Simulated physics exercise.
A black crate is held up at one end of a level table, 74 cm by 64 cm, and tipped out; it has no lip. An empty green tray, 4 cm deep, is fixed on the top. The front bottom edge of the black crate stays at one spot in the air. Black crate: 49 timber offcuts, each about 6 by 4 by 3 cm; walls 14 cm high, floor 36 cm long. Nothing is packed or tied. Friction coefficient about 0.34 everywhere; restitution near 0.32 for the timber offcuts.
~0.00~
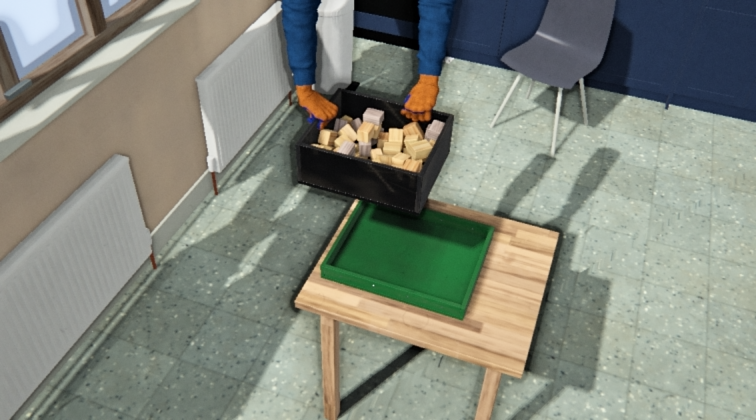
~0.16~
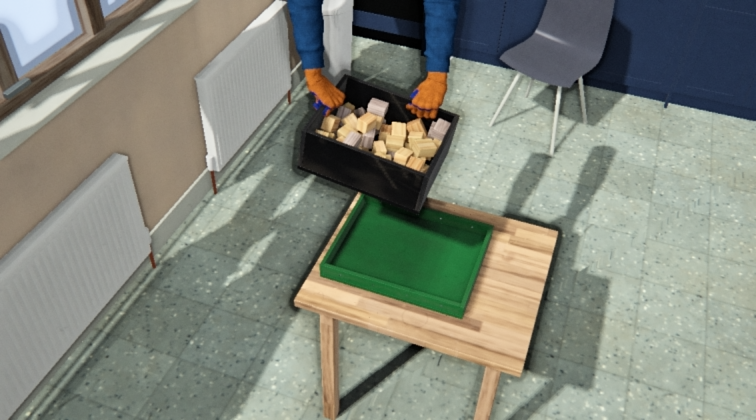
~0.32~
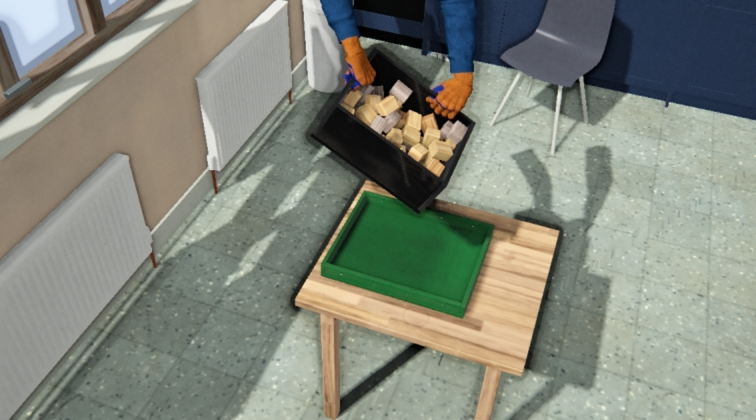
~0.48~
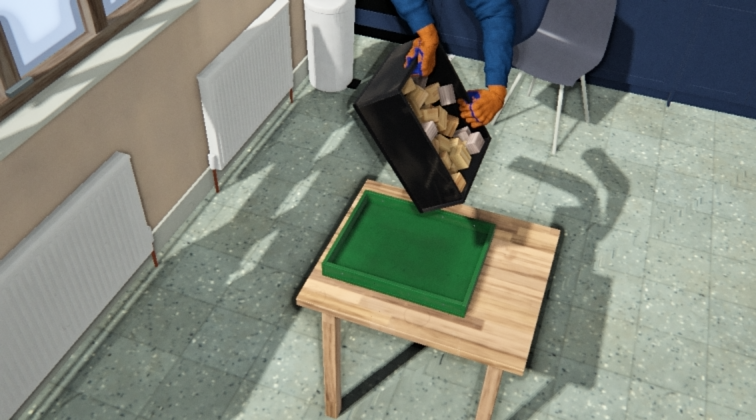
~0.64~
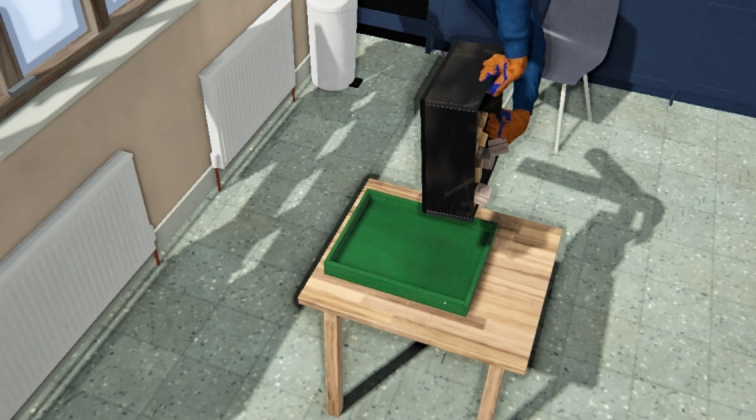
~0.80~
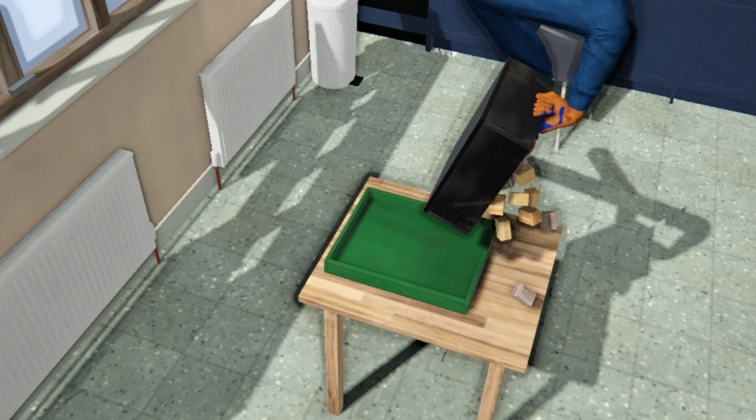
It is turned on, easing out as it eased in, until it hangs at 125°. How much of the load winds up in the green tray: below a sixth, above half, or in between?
Ending in the green tray: Fewer than one in six of them.
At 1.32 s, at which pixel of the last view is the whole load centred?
At about (539, 288).
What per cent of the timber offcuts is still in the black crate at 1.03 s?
About 20 per cent.
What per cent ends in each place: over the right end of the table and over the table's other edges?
About 60 and 0 per cent.
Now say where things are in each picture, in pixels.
In the first frame (each is followed by its nearest rim corner in this view), black crate, (419, 174); green tray, (461, 306); 0° from level; none out.
The second frame shows black crate, (425, 175); 8° from level.
The third frame shows black crate, (444, 182); 29° from level.
The fourth frame shows black crate, (463, 198); 56° from level.
The fifth frame shows black crate, (473, 218); 85° from level.
The sixth frame shows black crate, (470, 232); green tray, (465, 301); 109° from level; 11 out, the lowest offcut at (524, 295).
After 1.03 s, tilt 125°; 10 still in the black crate, 15 on the table top outside the tray, 6 over the right end of the table and 18 in the air.
After 1.32 s, tilt 125°; 31 on the table top outside the tray and 18 over the right end of the table.
After 1.72 s, tilt 125°; 19 on the table top outside the tray, 29 over the right end of the table and 1 over the table's other edges.
Final count (at 2.24 s), 19 on the table top outside the tray, 29 over the right end of the table and 1 over the table's other edges. Asked share, 0 of 49, 0 per cent.
